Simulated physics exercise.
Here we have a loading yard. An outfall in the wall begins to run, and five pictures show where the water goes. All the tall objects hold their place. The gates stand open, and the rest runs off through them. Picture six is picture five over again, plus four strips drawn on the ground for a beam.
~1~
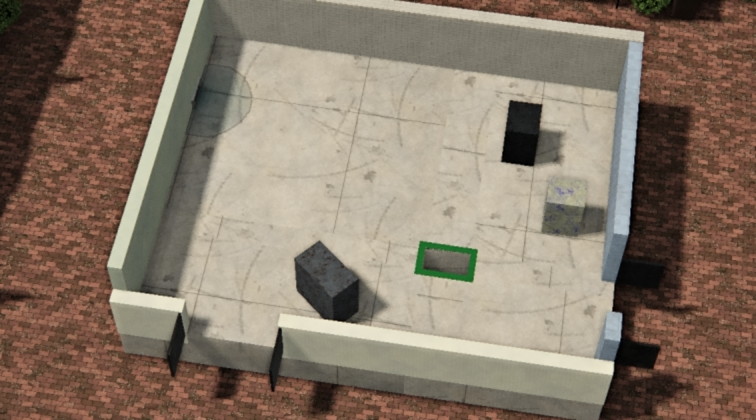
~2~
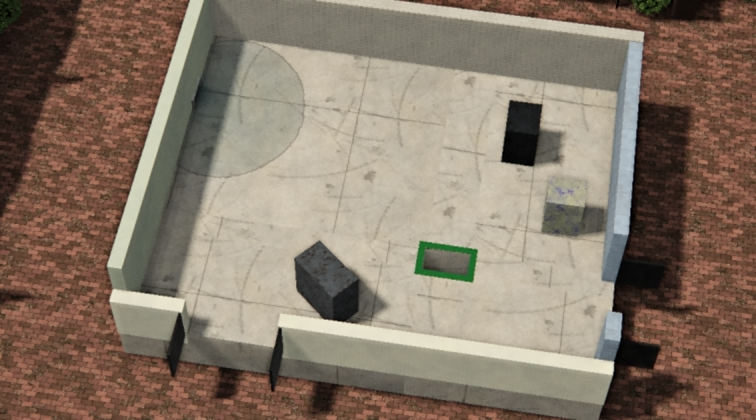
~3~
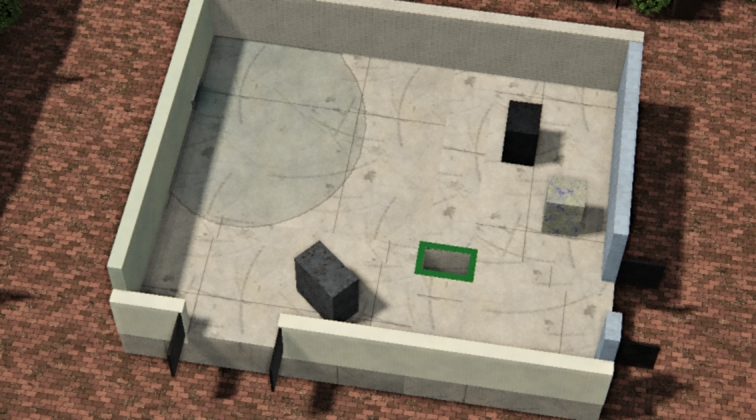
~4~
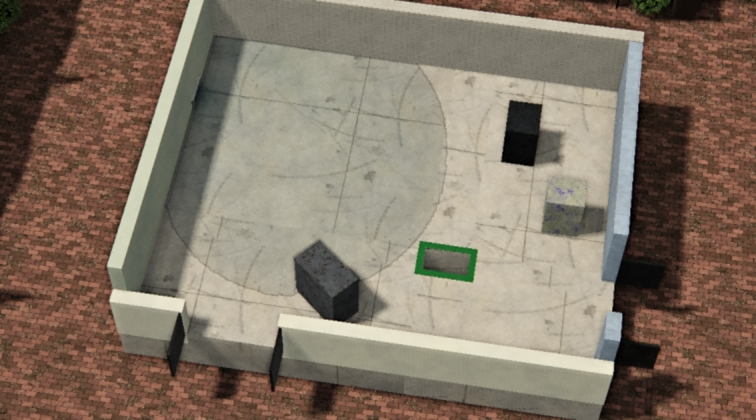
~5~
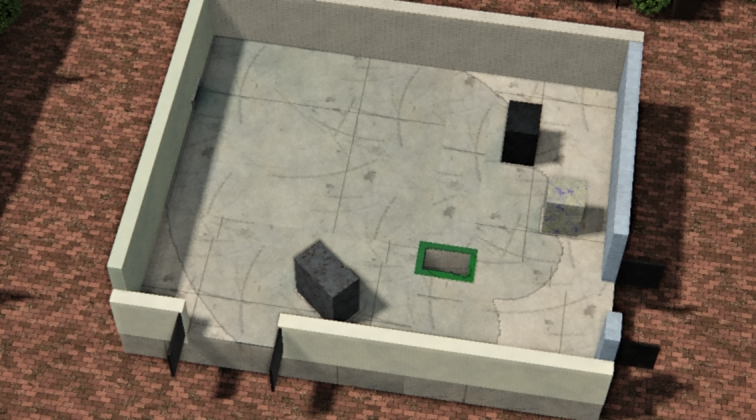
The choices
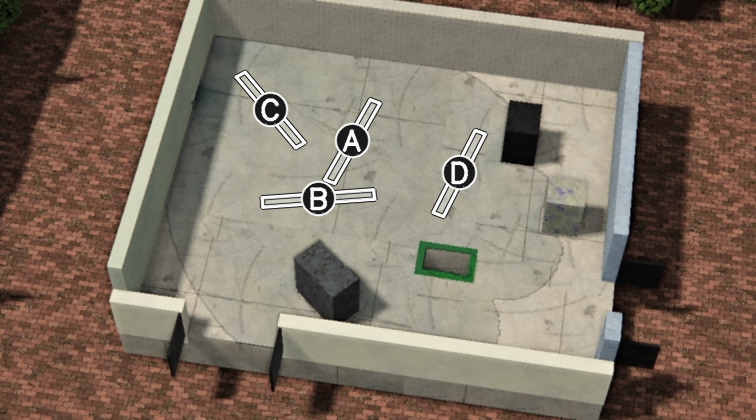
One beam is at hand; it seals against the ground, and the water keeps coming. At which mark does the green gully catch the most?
D beats the others.
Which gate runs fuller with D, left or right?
The right one.
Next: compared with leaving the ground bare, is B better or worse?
It is worse.
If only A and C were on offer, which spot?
Here it is spot C.
On the marked copy, A from (329, 181) to (375, 101); B from (262, 202) to (374, 194); C from (240, 74) to (300, 145); D from (438, 214) to (480, 132).
If A is chosen, about 7 % of the stream runs into the green gully, about 92 % out by the gates.
If B is chosen, about 11 % of the stream runs into the green gully, about 87 % out by the gates.
If C is chosen, about 17 % of the stream runs into the green gully, about 83 % out by the gates.
If D is chosen, about 27 % of the stream runs into the green gully, about 72 % out by the gates.
